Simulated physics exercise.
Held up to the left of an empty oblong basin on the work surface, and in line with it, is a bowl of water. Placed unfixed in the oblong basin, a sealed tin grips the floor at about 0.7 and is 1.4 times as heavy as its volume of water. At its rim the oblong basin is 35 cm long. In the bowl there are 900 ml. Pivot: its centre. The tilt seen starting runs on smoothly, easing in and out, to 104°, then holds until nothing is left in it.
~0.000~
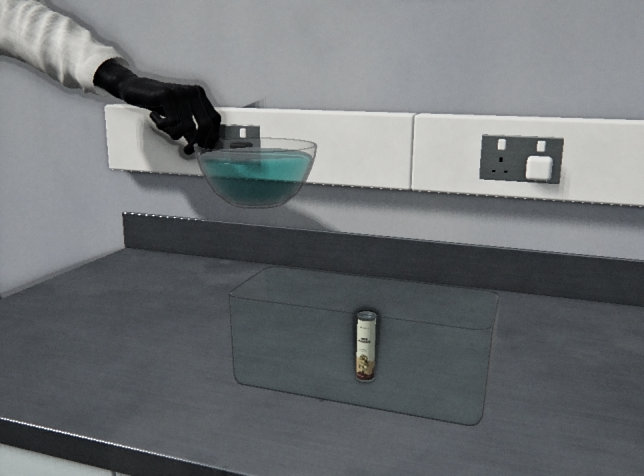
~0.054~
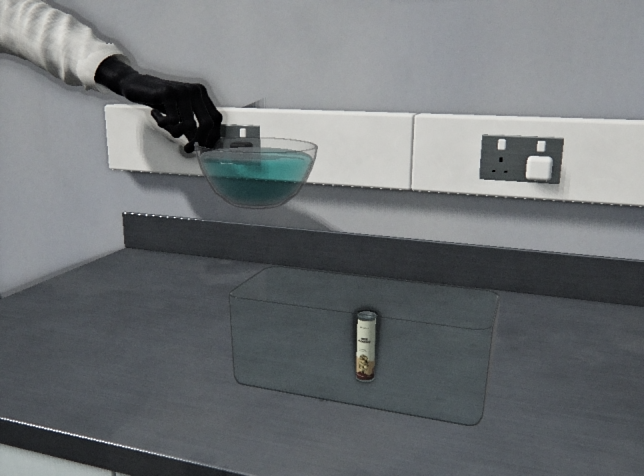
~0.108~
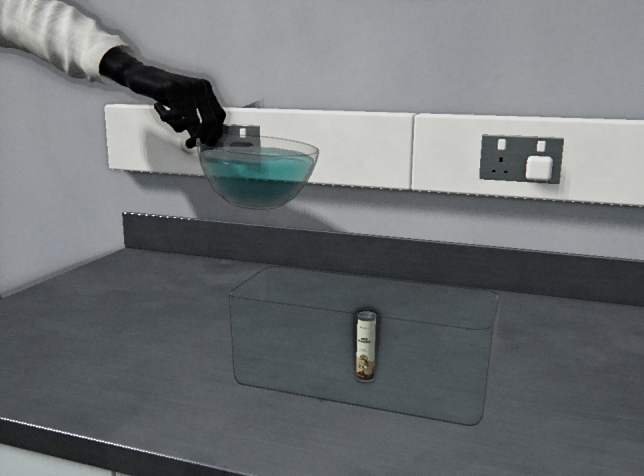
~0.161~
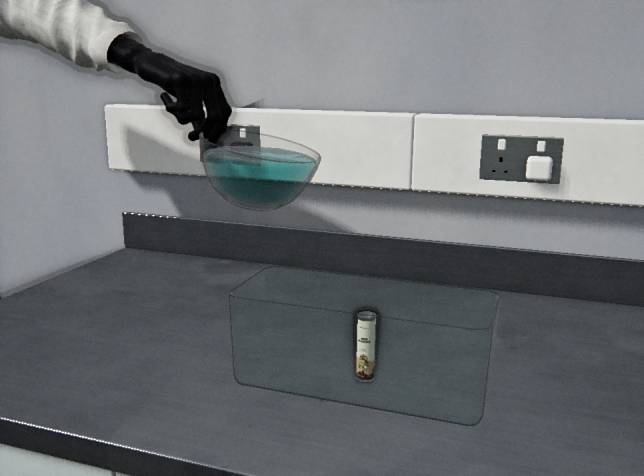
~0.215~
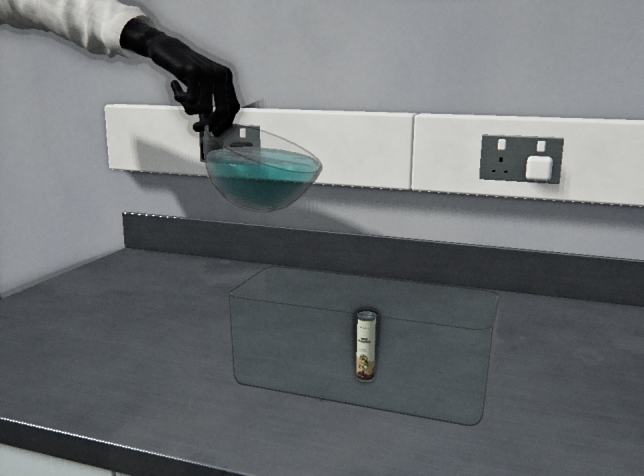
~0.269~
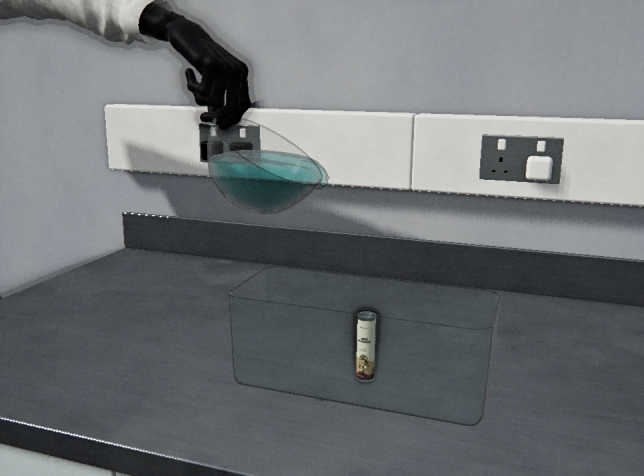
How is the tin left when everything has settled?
The tin is lying toppled.
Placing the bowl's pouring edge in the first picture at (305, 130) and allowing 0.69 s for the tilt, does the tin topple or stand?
Then the tin comes down.
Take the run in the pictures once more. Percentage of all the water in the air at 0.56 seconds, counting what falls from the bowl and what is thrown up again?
At that moment, about 42 percent.
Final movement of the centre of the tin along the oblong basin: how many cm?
The middle of the tin ends some 7.5 cm along the basin.
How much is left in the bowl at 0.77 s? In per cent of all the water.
Near 0 in a hundred.
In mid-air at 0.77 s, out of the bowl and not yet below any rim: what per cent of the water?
Close to 3 per cent.
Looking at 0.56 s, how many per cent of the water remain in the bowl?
Close to 18 in a hundred.
After 0.56 s the tilt is 90° and 18 per cent is still to pour; the tin stands where it began.
After 0.77 s the tilt is 104° and 0 per cent is still to pour; the tin leans 10°.
After 0.99 s the tilt is 104° and 0 per cent is still to pour; the tin lies on its side.
After 1.23 s the tilt is 104° and 0 per cent is still to pour; the tin lies on its side.
In the end the tin lies on its side.
